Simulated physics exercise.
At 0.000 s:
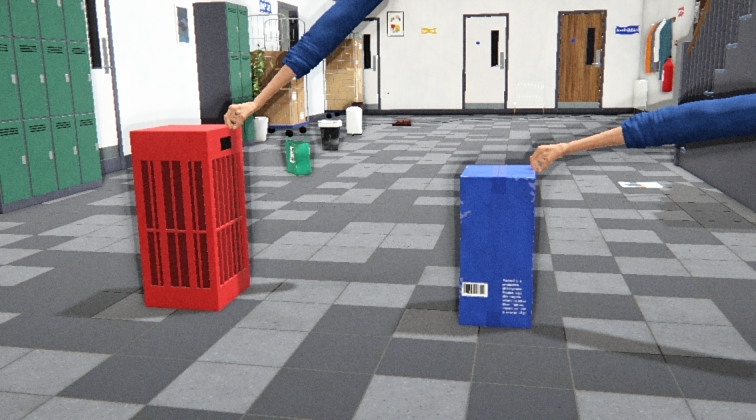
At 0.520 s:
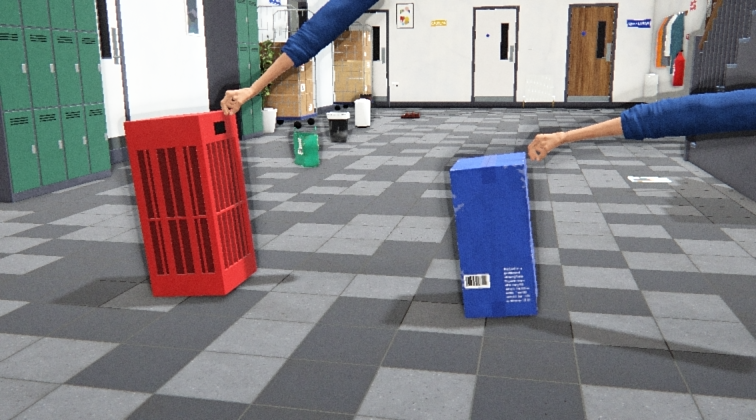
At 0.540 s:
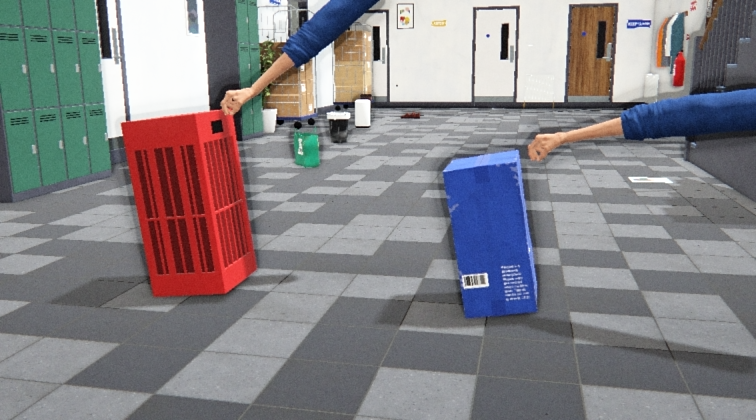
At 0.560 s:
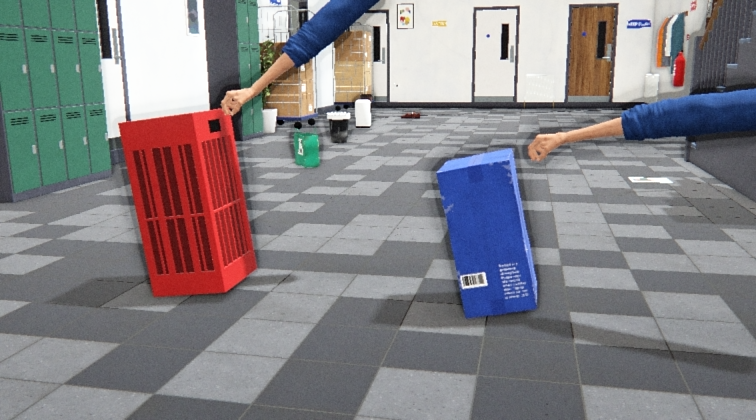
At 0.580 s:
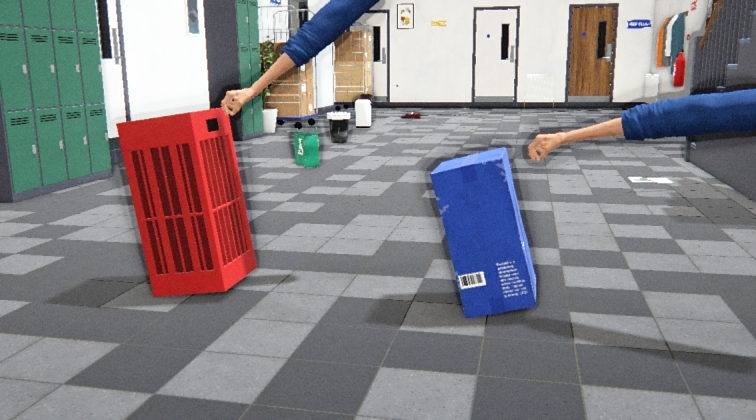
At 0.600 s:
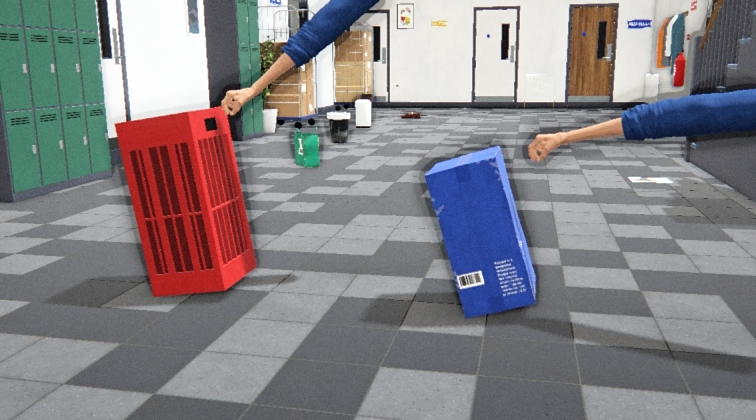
A wide hallway with a grey checkered tile floor, green lockers at the left and doors along the far wall is seen from the front at about standing height. A tall red crate stands on the left and a tall blue box on the right, each with a blue-sleeved arm reaching to its top. The view shifts slightly early on, then stays still as both lean left, the blue box further, separating from the fist.
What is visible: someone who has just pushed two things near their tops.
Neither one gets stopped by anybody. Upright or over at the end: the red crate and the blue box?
Outcome: Looks like the red crate comes back up; looks like the blue box goes over.
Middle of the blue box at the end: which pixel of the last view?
It ends up close to (390, 268).
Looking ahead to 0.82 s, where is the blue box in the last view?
(452, 229).
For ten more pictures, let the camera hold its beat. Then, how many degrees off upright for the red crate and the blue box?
I'd say close to 8° for the first and close to 35° for the second.
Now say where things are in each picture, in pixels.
In the first picture, red crate (194, 214) upright; blue box (498, 243) upright.
In the second picture, red crate (195, 202) 5° off upright; blue box (496, 233) 7° off upright.
In the third picture, red crate (193, 201) 6° off upright; blue box (492, 232) 10° off upright.
In the fourth picture, red crate (192, 201) 7° off upright; blue box (489, 231) 12° off upright.
In the fifth picture, red crate (191, 200) 8° off upright; blue box (486, 230) 14° off upright.
In the sixth picture, red crate (190, 200) 9° off upright; blue box (483, 230) 17° off upright.
After 0.82 s, red crate 7° off upright near (192, 201); blue box 39° off upright near (452, 230).
After 0.98 s, red crate 3° off upright near (206, 204); blue box 63° off upright near (422, 242).
After 1.14 s, red crate 4° off upright near (208, 203); blue box on its side near (394, 264).
At rest (2.1 s), the red crate returns to its base, near (203, 205); the blue box goes down on its side, near (390, 268).
